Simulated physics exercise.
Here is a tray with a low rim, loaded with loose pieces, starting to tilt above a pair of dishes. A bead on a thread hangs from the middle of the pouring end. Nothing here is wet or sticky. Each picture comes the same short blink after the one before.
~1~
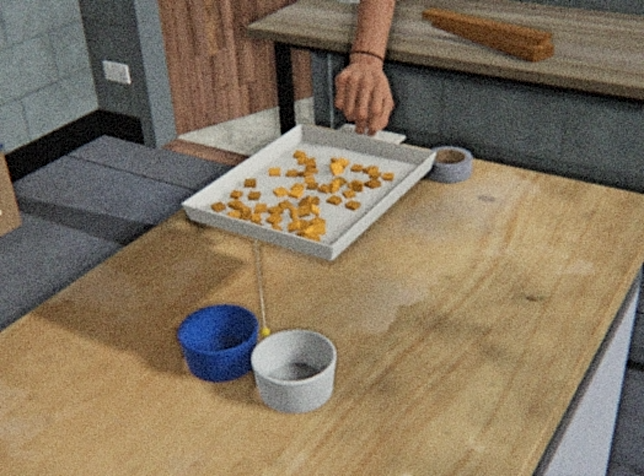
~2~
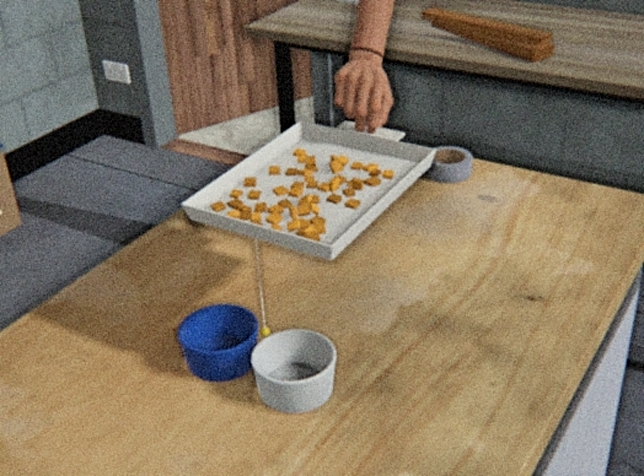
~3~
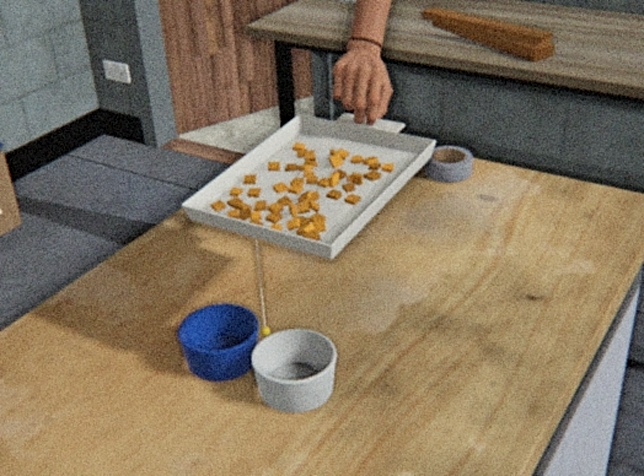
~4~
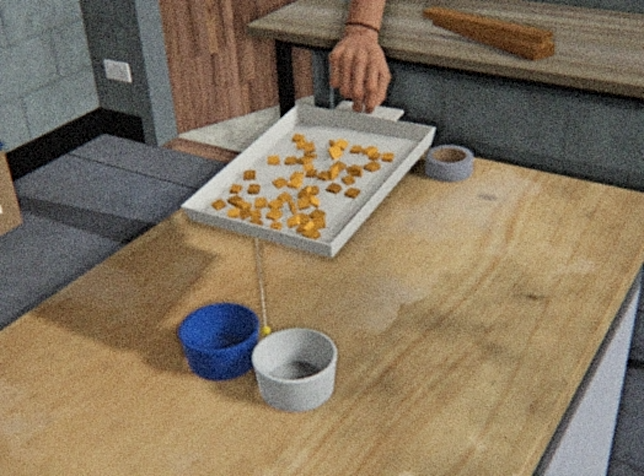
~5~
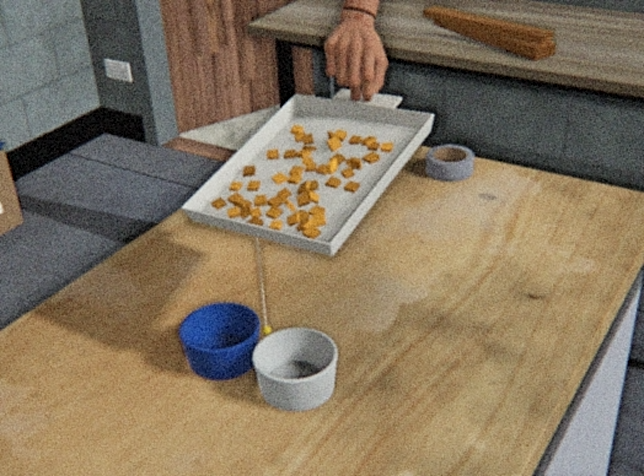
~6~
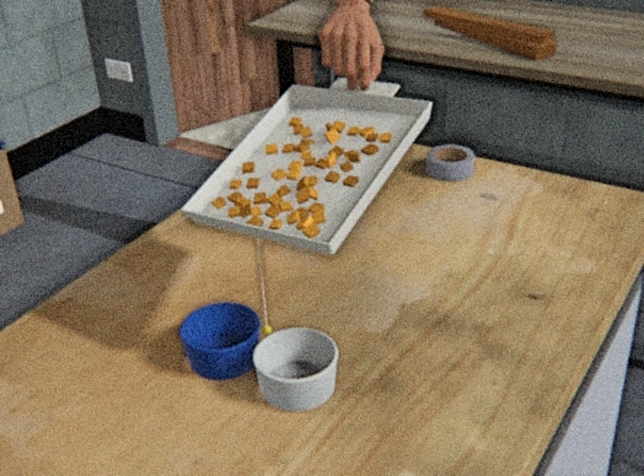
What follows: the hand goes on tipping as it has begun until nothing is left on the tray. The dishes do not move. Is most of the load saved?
In the dishes lies only the smaller part of it.
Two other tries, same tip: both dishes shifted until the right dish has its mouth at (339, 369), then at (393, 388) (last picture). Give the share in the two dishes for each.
Near 20 % and 0 %.
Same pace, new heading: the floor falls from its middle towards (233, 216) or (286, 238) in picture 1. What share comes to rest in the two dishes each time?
The first gives 90 %, the second 40 %.
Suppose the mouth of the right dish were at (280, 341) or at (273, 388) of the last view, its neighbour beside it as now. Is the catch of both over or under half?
One: Under half. Two: Most of it.
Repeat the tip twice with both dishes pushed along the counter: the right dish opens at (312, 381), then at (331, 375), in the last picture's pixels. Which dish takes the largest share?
One: Left. Two: Left.
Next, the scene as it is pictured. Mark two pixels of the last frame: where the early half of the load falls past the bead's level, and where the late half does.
Around (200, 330) and then (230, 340).
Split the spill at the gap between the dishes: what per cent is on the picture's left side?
About 90 per cent.
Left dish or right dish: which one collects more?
That is the left one.
Shortly afterwards, tray tipped steeply; the whole lot on the tray.
Next, tray tipped past a quarter turn; the bulk on the tray; only a few in the left dish; a little outside both; a little in the air.
Some moments later, tray tipped past a quarter turn; only a few in the right dish; near a third in the left dish; near two thirds outside both.
In the end, tray tipped past a quarter turn; only a few in the right dish; near a third in the left dish; near two thirds outside both.
